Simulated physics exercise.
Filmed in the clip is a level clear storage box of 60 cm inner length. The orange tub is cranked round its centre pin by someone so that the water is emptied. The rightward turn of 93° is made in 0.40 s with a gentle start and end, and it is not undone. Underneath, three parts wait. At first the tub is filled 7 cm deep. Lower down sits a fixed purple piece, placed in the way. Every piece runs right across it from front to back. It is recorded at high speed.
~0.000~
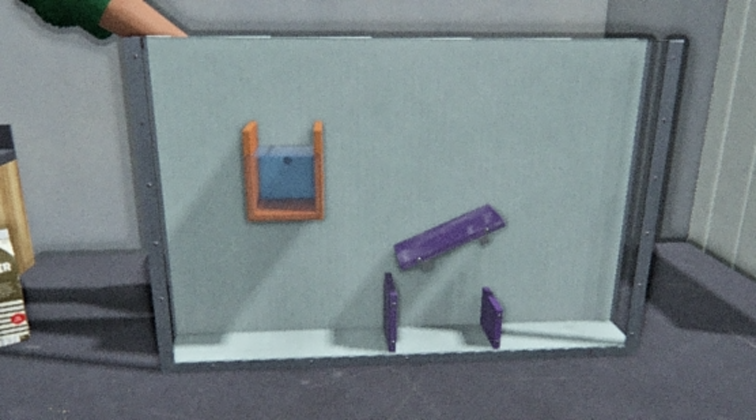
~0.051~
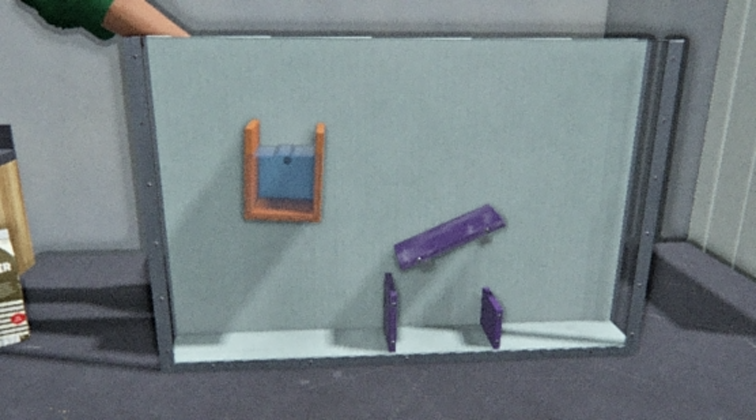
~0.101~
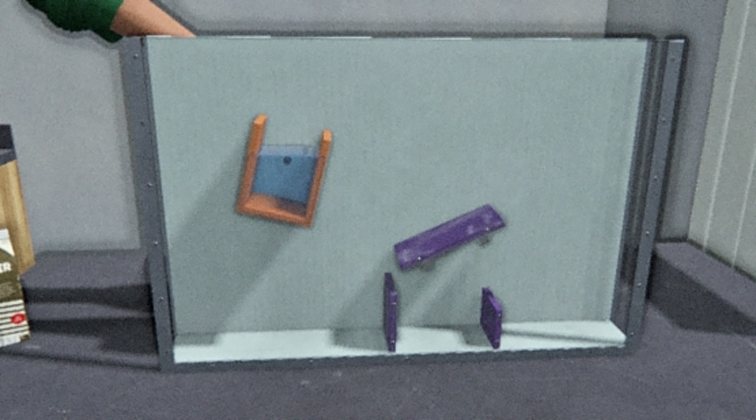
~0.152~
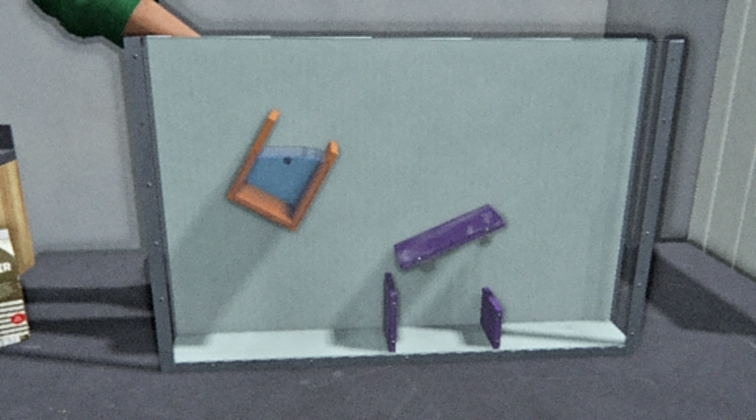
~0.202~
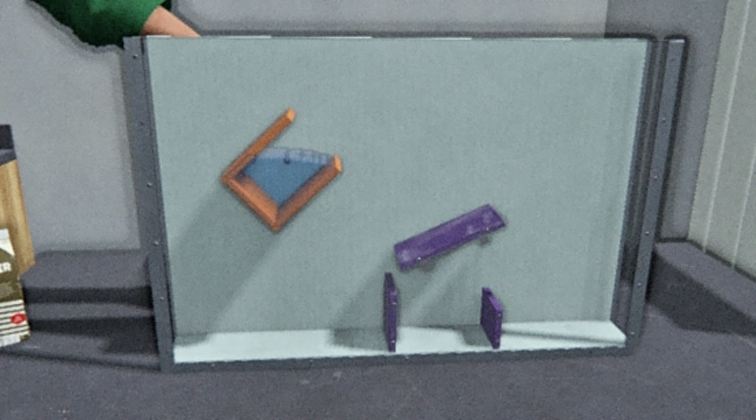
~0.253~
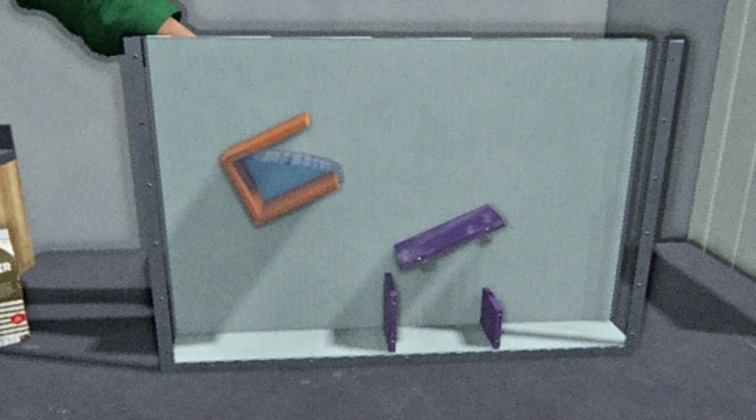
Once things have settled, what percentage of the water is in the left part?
About 50 per cent.
By 0.44 s the parts hold 12, 1 and 0 per cent, with 87 still above them.
By 0.69 s the parts hold 25, 42 and 1 per cent, with 32 still above them.
By 1.00 s the parts hold 42, 45 and 2 per cent, with 10 still above them.
At rest it is 52 per cent left, 45 middle, 2 right.
